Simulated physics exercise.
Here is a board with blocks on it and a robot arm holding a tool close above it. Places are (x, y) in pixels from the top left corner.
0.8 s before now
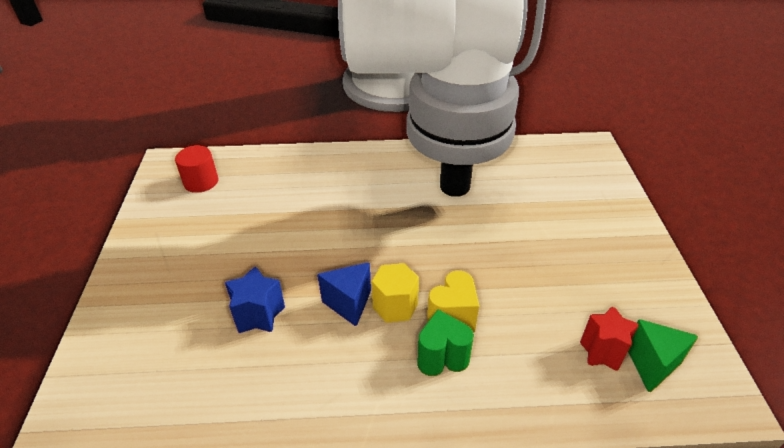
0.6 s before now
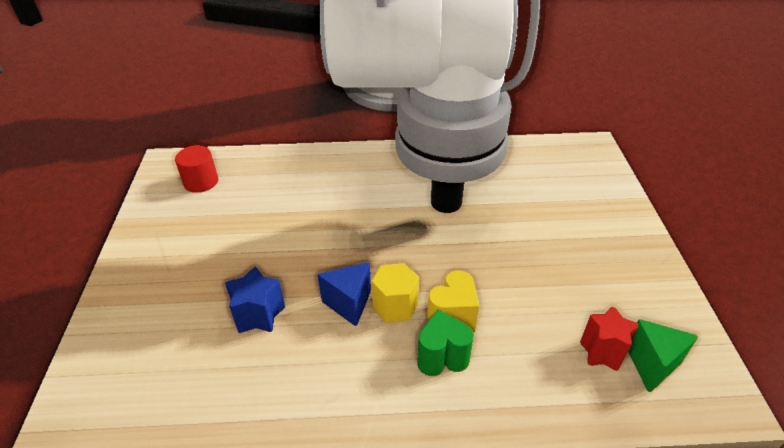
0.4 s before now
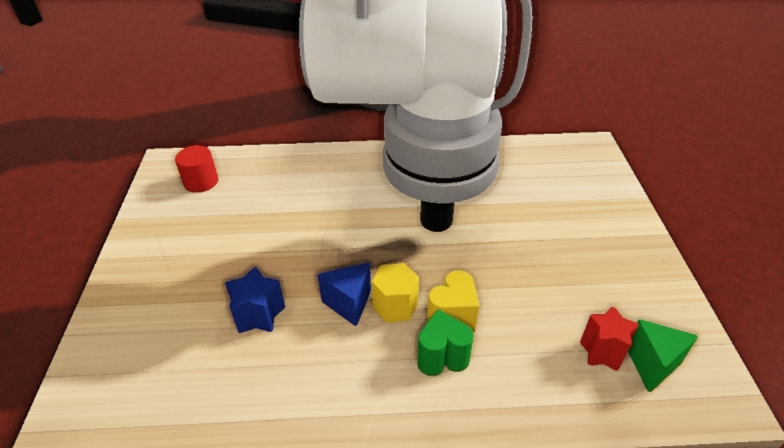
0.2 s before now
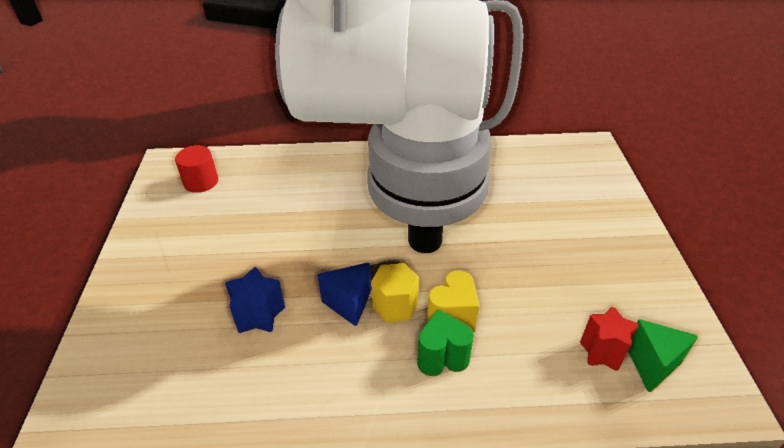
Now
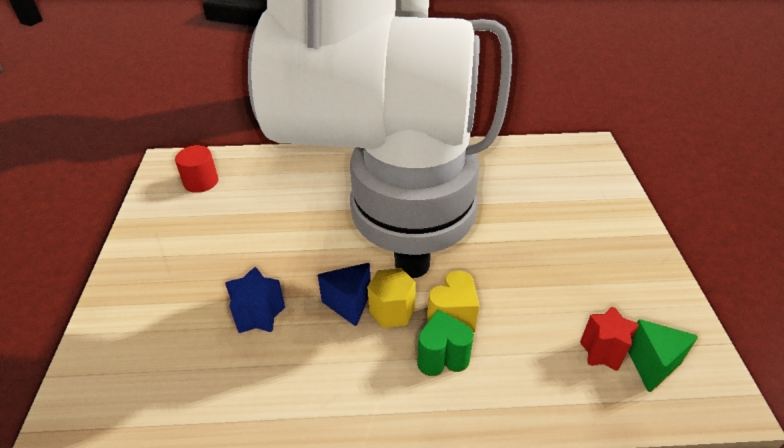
A robot arm moves its tool down the board and slightly nudges the yellow hexagonal block.
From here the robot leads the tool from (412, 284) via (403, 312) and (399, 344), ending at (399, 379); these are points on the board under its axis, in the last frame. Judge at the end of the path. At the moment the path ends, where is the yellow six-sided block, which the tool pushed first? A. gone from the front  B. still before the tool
A
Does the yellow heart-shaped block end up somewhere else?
Going by the path, no.
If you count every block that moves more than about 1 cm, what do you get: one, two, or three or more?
There will be one block displaced.
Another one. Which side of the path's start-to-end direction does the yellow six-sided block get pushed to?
The yellow six-sided block goes right.
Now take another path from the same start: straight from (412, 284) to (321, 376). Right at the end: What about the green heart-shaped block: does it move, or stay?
It is untouched.
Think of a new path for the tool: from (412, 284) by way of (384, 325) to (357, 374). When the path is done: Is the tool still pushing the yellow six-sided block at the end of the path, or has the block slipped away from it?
Once the path is finished, the yellow six-sided block still sits ahead of the tool.
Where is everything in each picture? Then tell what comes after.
The first picture shows lower end of the tool (455, 188), tops of blocks, yellow six-sided block (395, 279), green heart-shaped block (445, 331), yellow heart-shaped block (456, 291).
The second picture shows tool (446, 204), blocks as before.
The third picture shows tool (436, 222), blocks as before.
The fourth picture shows tool (425, 243), blocks as before.
The fifth picture shows tool (412, 267), yellow six-sided block (392, 284), green heart-shaped block (445, 331), yellow heart-shaped block (456, 291).
The first path, step by step. One third of the way, tool (403, 295); yellow six-sided block (376, 312), turned 15° clockwise.
Two thirds of the way, tool (399, 327); yellow six-sided block (360, 336), turned 55° clockwise.
At the end, tool (398, 363); yellow six-sided block (354, 350), turned 100° clockwise; green heart-shaped block not moved; yellow heart-shaped block not moved.
